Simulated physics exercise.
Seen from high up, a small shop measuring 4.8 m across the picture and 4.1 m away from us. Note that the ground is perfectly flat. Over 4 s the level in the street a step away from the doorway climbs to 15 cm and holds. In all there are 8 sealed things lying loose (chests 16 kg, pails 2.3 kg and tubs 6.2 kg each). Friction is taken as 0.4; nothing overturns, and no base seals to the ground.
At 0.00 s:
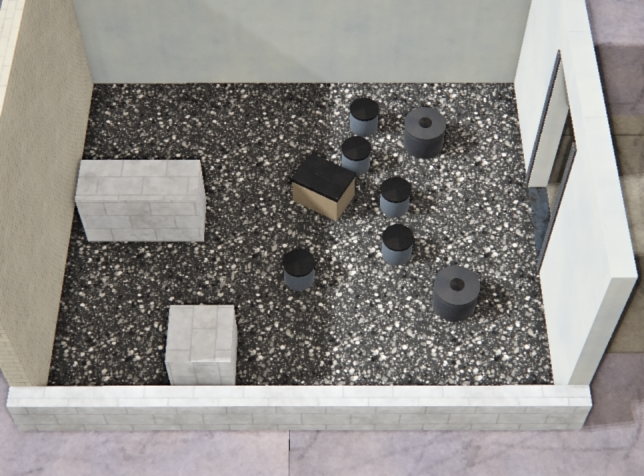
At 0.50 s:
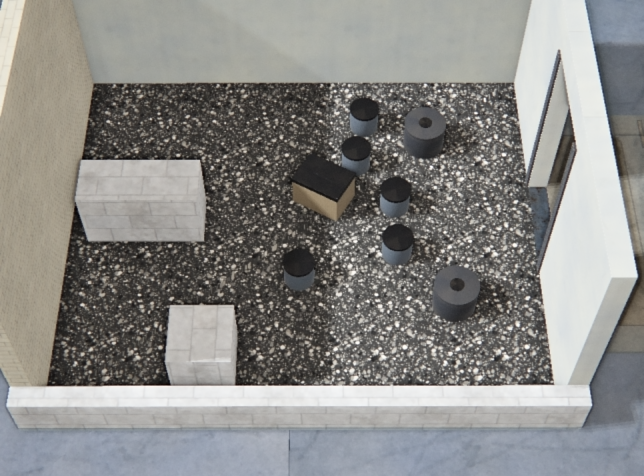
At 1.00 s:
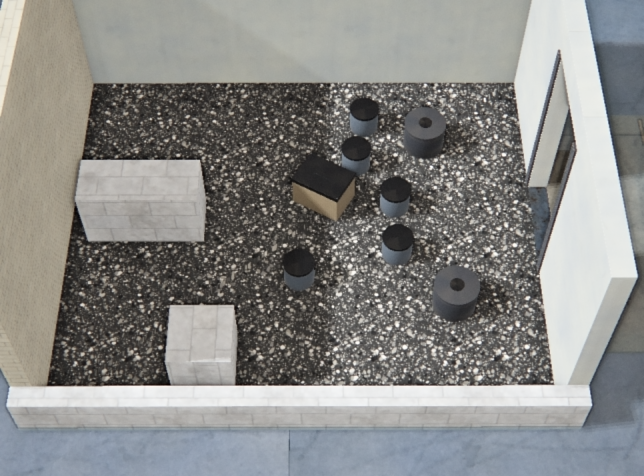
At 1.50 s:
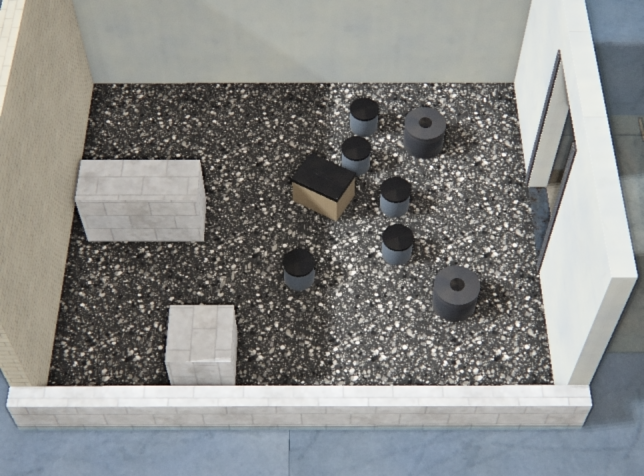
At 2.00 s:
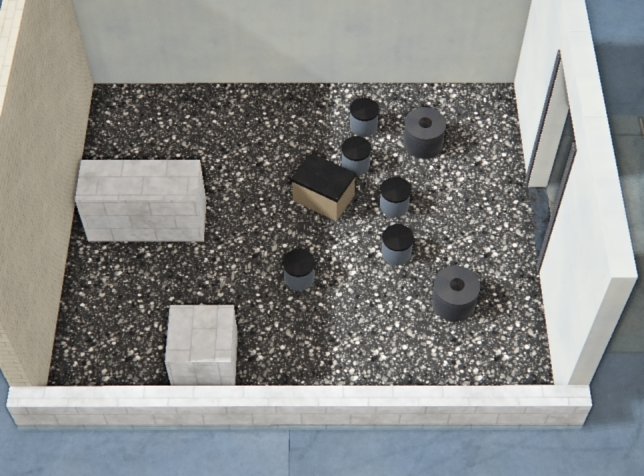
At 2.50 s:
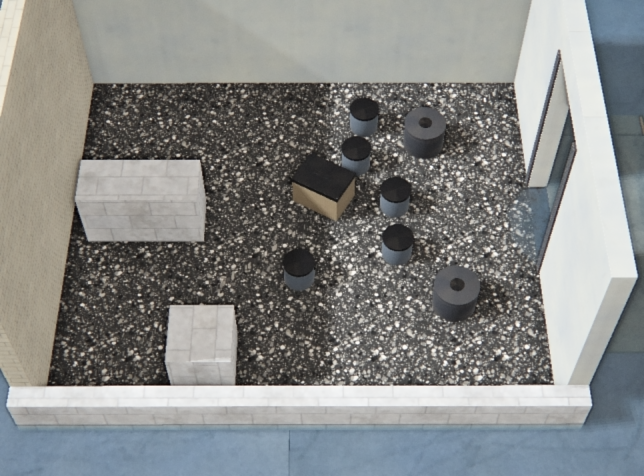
At first, a small shop seen from above holds a dark-topped chest, five pails and two round tubs on dry speckled flooring, with pinkish paving outside. The ground outside turns blue as water covers it, then a small patch of water enters through the right-hand doorway, while the objects stay still.
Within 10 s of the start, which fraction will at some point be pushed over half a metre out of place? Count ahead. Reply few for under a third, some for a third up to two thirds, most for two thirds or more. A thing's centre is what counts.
Some.
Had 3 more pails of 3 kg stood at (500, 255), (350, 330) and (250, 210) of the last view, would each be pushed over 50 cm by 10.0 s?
One by one, in that order: Above it, below it, below it.
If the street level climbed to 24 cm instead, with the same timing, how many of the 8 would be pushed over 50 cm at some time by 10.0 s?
That would make 7 of them.
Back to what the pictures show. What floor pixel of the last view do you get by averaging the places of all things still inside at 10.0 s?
The centre is close to (264, 196).
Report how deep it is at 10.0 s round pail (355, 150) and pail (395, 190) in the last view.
Depths: Near 3 cm, then near 4 cm.
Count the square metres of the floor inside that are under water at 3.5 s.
I'd estimate close to 1.5 m2.
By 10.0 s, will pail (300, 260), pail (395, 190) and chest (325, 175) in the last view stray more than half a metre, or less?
Same order as the question: Greater, greater, smaller.
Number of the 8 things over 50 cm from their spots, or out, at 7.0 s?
The number I get is 4.
After 3.5 s 0 of 8 are over 50 cm from their spots; 0 afloat.
After 4.5 s 0 of 8 are over 50 cm from their spots; 0 afloat.
After 7.0 s 4 of 8 are over 50 cm from their spots; 1 afloat.
After 10.0 s 4 of 8 are over 50 cm from their spots, and 4 have been at some point; 4 afloat.
